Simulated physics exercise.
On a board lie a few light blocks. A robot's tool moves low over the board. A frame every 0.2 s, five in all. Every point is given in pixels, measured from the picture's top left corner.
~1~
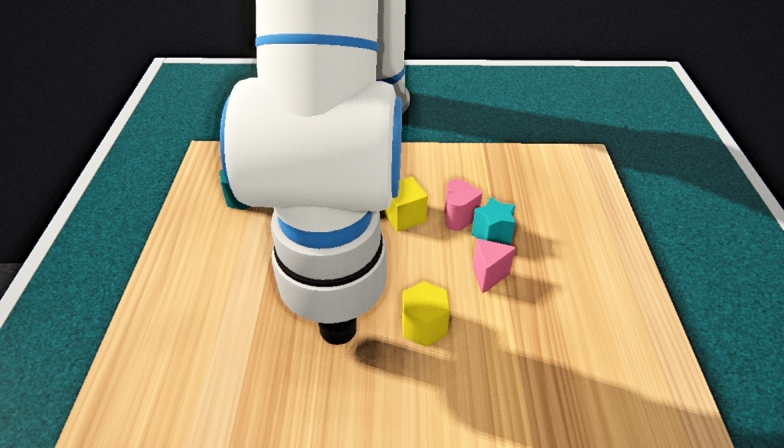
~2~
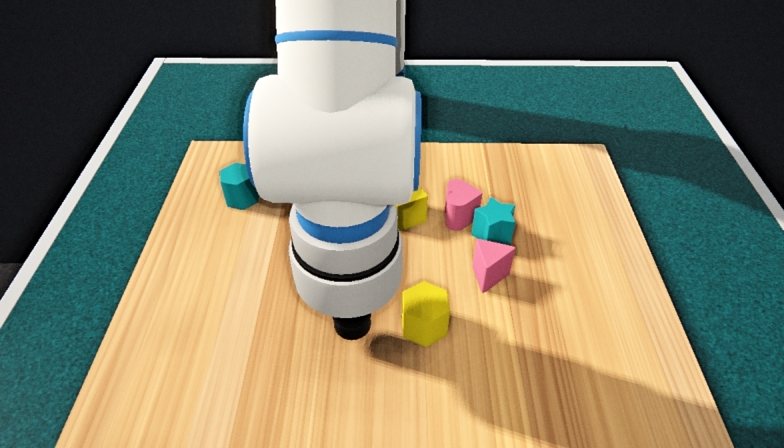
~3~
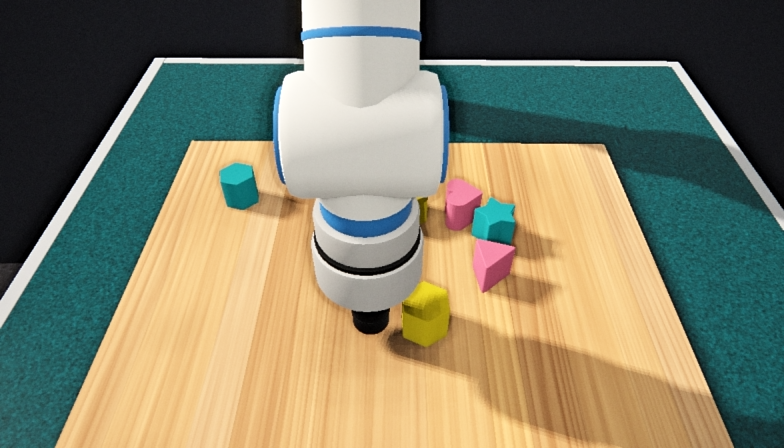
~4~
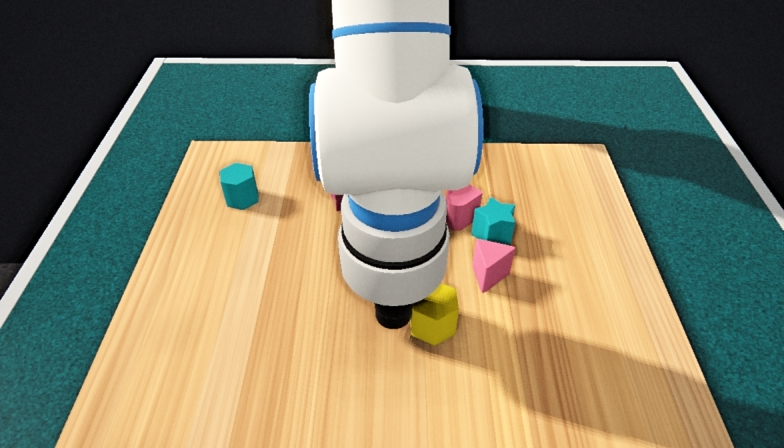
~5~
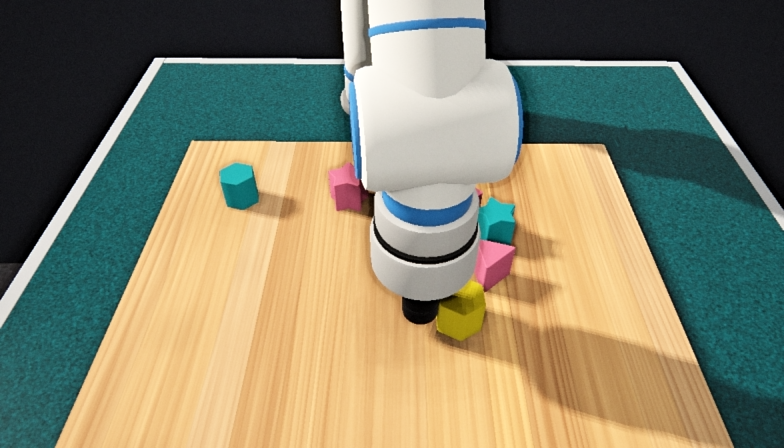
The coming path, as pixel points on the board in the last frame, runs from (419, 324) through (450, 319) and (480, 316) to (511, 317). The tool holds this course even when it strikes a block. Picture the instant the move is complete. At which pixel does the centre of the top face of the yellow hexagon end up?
Somewhere near (555, 283).
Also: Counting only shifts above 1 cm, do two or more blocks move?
I believe not.
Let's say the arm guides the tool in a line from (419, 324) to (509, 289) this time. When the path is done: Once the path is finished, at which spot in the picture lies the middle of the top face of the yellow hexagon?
Around (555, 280).
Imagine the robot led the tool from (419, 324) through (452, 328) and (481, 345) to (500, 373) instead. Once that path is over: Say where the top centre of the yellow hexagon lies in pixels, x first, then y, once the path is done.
The point I'd pick in the picture is (510, 294).
The first path, step by step. Halfway along, tool (468, 304); yellow hexagon (510, 288).
At the end, tool (515, 304); yellow hexagon (555, 283), turned 15° anticlockwise; pink triangular block not moved.
